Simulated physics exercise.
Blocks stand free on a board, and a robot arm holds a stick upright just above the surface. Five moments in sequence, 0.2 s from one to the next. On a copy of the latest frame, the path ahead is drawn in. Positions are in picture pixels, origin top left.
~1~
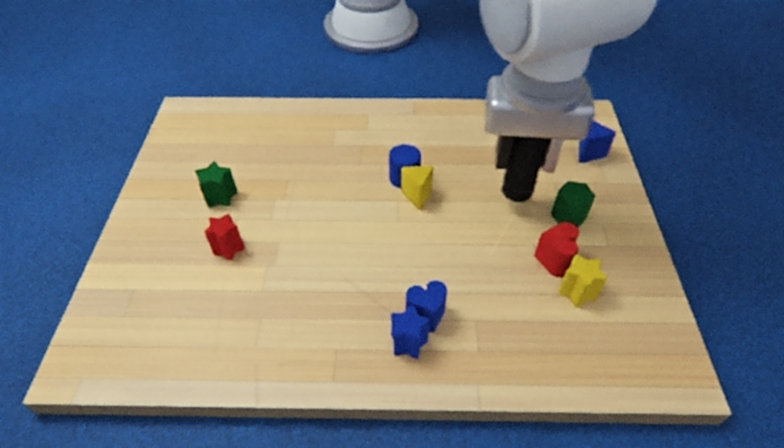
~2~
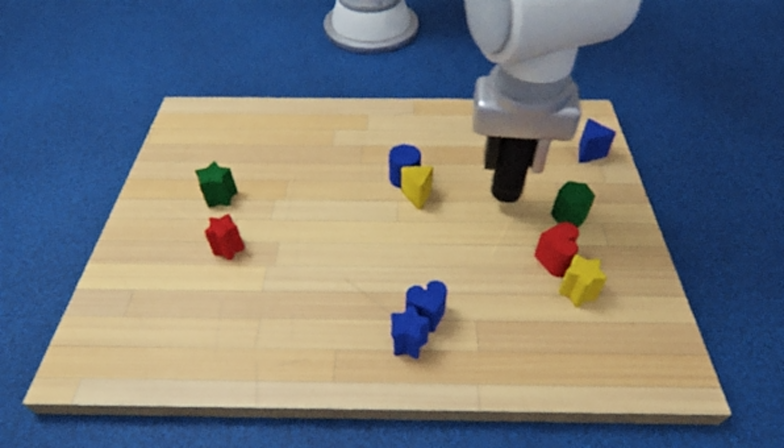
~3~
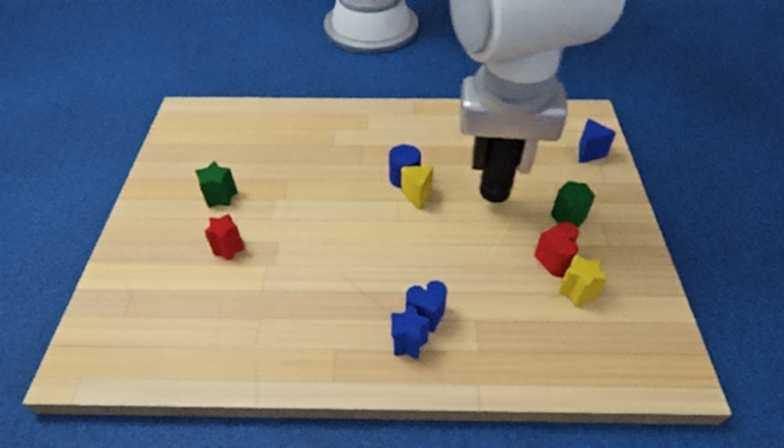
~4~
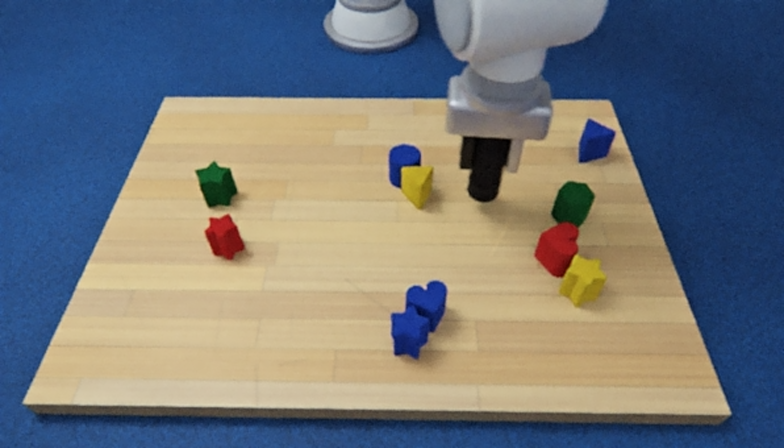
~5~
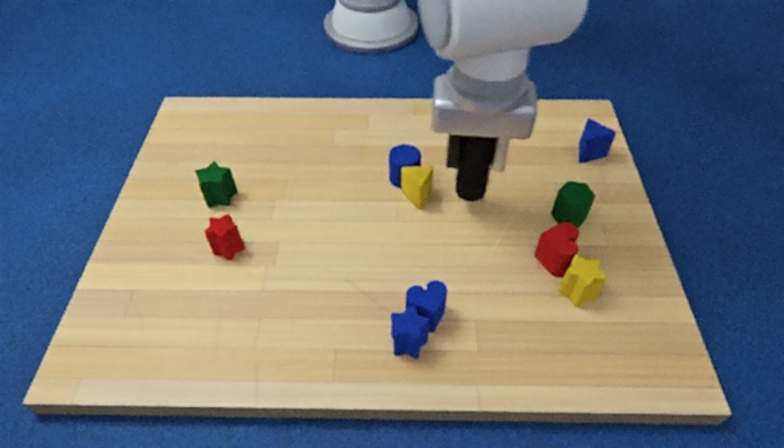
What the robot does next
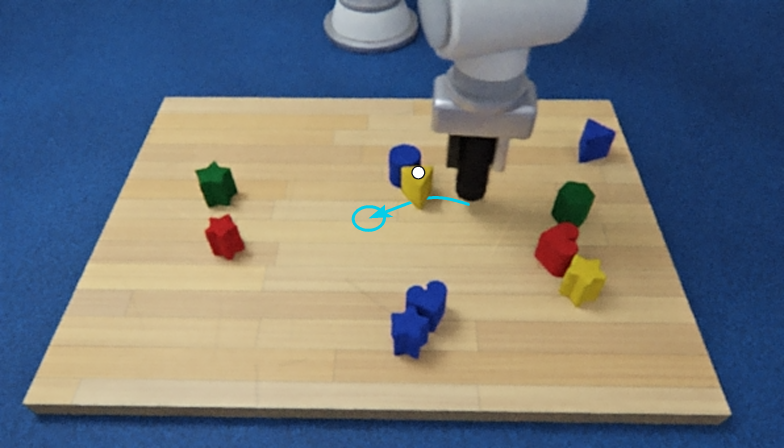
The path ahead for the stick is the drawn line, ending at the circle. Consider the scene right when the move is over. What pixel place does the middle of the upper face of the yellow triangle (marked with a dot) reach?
Its top face will be centred at roughly (359, 176).
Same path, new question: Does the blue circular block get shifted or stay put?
The result: It stays put.
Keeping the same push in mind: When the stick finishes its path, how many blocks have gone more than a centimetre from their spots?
I expect one block to move.
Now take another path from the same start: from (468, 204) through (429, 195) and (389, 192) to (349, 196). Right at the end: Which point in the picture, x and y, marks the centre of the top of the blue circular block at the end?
I'd place it at (388, 146), taking the centre of its top.
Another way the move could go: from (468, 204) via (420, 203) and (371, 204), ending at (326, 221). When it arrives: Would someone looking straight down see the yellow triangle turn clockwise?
Yes, it checks out.
Path on the board, from (468, 204) through (434, 198) and (401, 206) to (369, 218); the dot is on the yellow triangle.
The first path, step by step. One third of the way, stick (434, 184); yellow triangle (408, 173), turned 15° anticlockwise.
Two thirds of the way, stick (400, 193); yellow triangle (375, 176).
At the end, stick (368, 205); blue circular block in place; yellow triangle (359, 176), turned 35° clockwise.
